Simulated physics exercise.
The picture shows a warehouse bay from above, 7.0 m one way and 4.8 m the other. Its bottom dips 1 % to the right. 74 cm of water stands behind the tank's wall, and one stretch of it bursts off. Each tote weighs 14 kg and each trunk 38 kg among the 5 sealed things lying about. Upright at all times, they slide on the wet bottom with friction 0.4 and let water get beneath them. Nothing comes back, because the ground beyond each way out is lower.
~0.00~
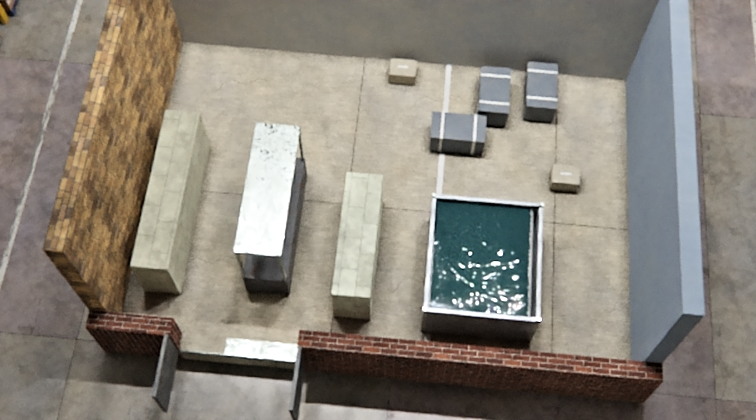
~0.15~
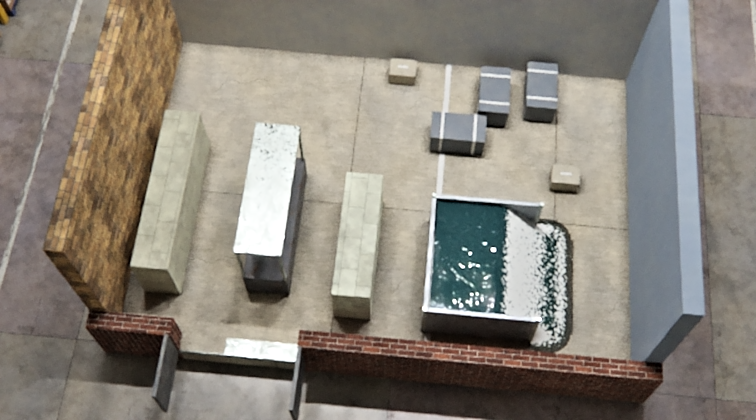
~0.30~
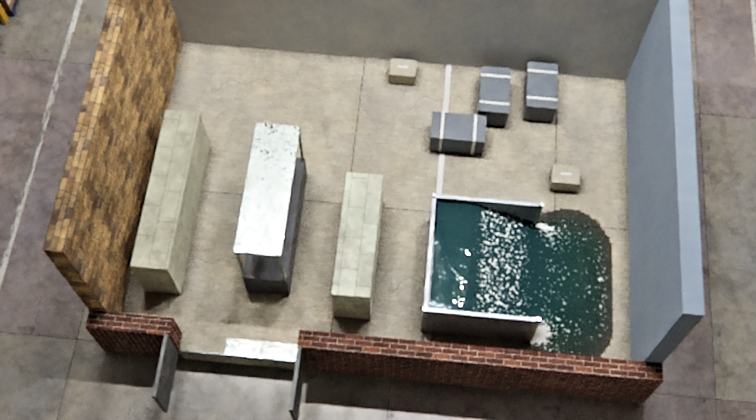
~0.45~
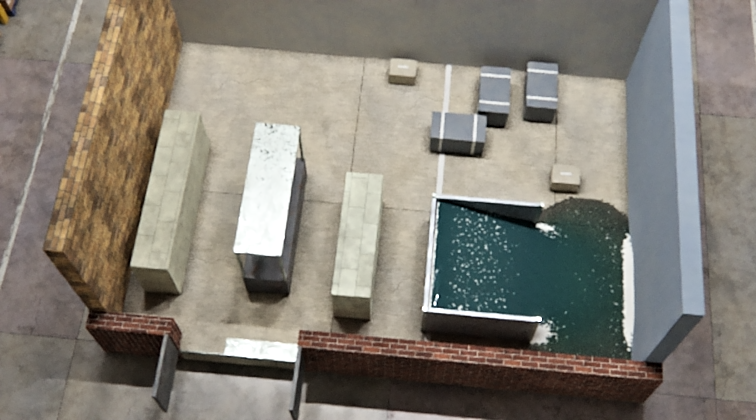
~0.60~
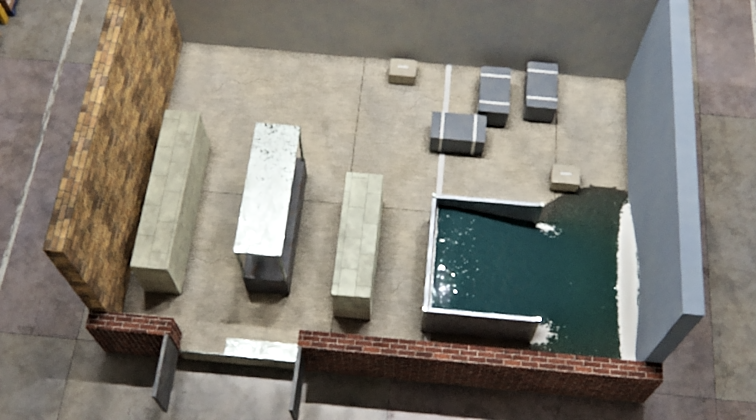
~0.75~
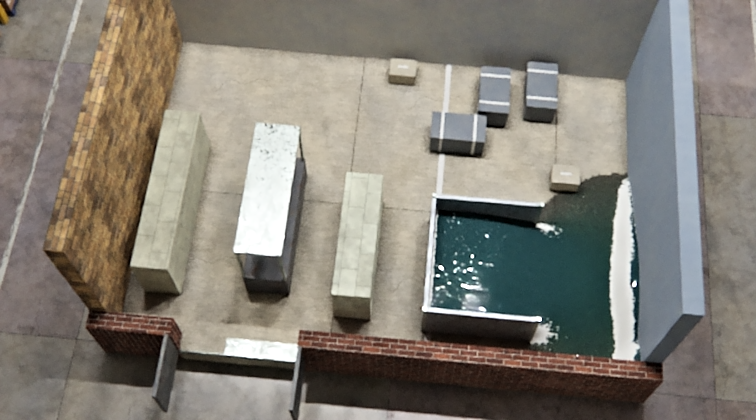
Dark green water burst out through the right side of a square tank in a walled warehouse bay, spread across the floor to the right-hand wall, and foamed along it while the boxes stayed put.
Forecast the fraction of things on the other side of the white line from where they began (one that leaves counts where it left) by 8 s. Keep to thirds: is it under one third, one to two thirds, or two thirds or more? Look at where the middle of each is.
Fraction: In the middle.
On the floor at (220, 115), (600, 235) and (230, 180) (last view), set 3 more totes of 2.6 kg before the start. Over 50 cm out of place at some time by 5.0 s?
In the order asked: Stays inside the line, crosses the line, stays inside the line.
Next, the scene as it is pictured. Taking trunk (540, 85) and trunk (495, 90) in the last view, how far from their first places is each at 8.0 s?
First: 300 cm. Second: 200 cm.
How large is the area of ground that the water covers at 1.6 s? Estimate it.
Roughly 8.5 m2.
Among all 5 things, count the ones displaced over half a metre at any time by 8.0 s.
I make that 4.
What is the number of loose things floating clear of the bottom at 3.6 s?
Count: 0.
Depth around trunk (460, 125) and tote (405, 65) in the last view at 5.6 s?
Roughly 5 and 5 cm.
After 1.6 s 0 of 5 are over the mark; 0 afloat.
After 3.6 s 1 of 5 are over the mark; 0 afloat.
After 5.6 s 2 of 5 are over the mark; 0 afloat.
After 8.0 s 2 of 5 are over the mark; 0 afloat.
